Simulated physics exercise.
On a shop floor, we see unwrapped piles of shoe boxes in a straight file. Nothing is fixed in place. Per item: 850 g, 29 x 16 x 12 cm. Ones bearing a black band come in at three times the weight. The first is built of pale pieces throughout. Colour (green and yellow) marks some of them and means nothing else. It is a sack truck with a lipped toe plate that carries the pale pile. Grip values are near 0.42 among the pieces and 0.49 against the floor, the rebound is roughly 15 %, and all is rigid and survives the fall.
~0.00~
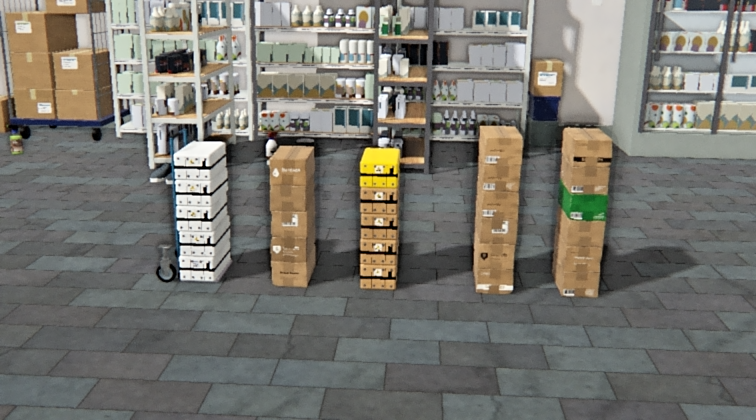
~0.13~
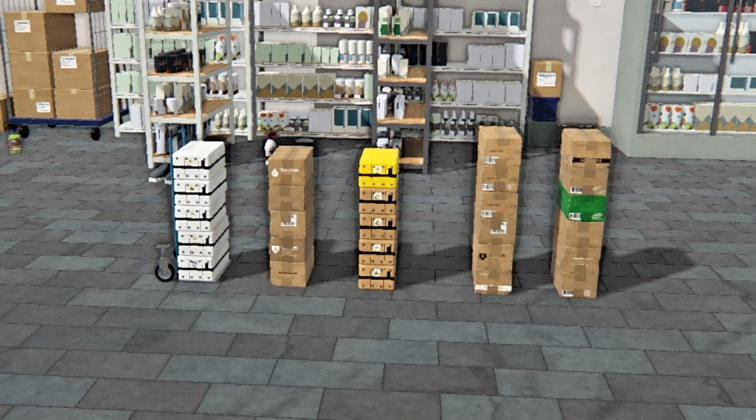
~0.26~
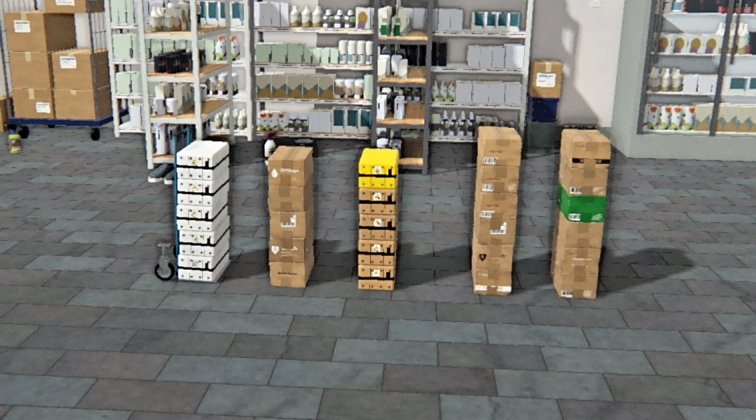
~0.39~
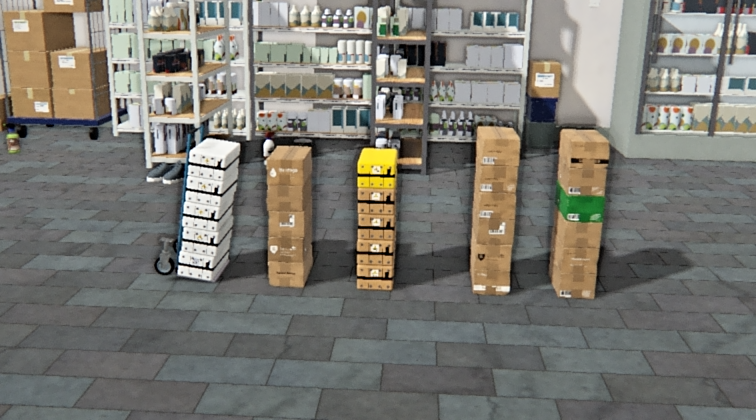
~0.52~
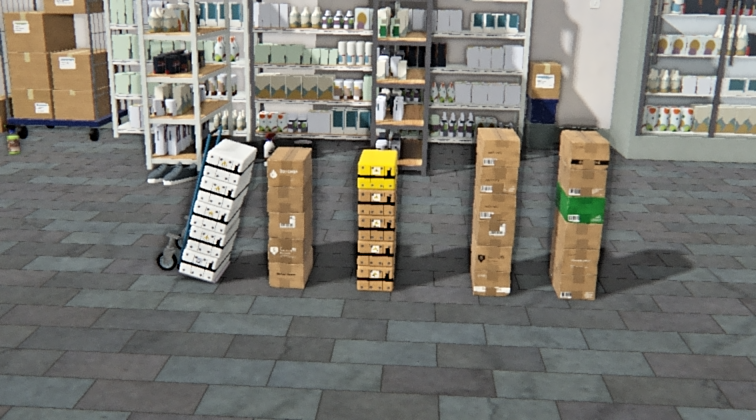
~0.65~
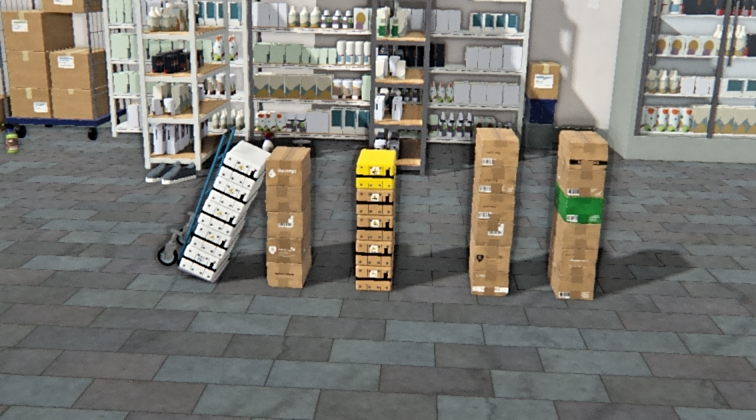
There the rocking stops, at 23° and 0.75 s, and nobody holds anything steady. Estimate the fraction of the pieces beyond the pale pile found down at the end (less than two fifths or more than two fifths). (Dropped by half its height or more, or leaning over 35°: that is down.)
The count outstrips two fifths.
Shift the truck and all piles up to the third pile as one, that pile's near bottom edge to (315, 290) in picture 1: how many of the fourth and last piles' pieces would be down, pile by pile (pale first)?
In that case fourth pile 0 and last pile 0.
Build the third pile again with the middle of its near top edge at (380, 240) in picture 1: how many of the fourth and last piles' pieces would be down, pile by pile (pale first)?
Counts down - fourth: 0; last: 0.
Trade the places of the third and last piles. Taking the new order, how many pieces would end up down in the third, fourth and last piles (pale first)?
After the swap, the third pile would have 5 down, the fourth 0 and the last 0.
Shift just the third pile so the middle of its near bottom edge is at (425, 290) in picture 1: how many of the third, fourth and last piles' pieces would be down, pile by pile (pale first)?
You'd end with the third pile at 0, the fourth at 0 and the last at 0 down.
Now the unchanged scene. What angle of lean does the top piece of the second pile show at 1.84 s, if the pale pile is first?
Tilt: Near 20 degrees.
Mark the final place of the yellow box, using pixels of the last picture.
Its centre finishes around pixel (530, 241) in the last picture.
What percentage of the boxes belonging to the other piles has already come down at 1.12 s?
0 percent by then.
After 1.12 s, 5 of the pale pile down; none of the 22 other boxes down, 7 disturbed; yellow box shifted 43 mm.
After 1.84 s, 5 of the pale pile down; 7 of the 22 other boxes down; yellow box leaning 25°, 17 cm lower.
After 2.64 s, 5 of the pale pile down; 20 of the 22 other boxes down; green box leaning 59°, 22 cm lower; yellow box leaning 30°, 28 cm lower.
At rest (3.7 s), 5 of the pale pile down; 20 of the 22 other boxes down; green box upside down; yellow box leaning 6°, 32 cm lower. That is 91 per cent. As the last picture would show them, middles, green box near (702, 282), yellow box near (530, 241).
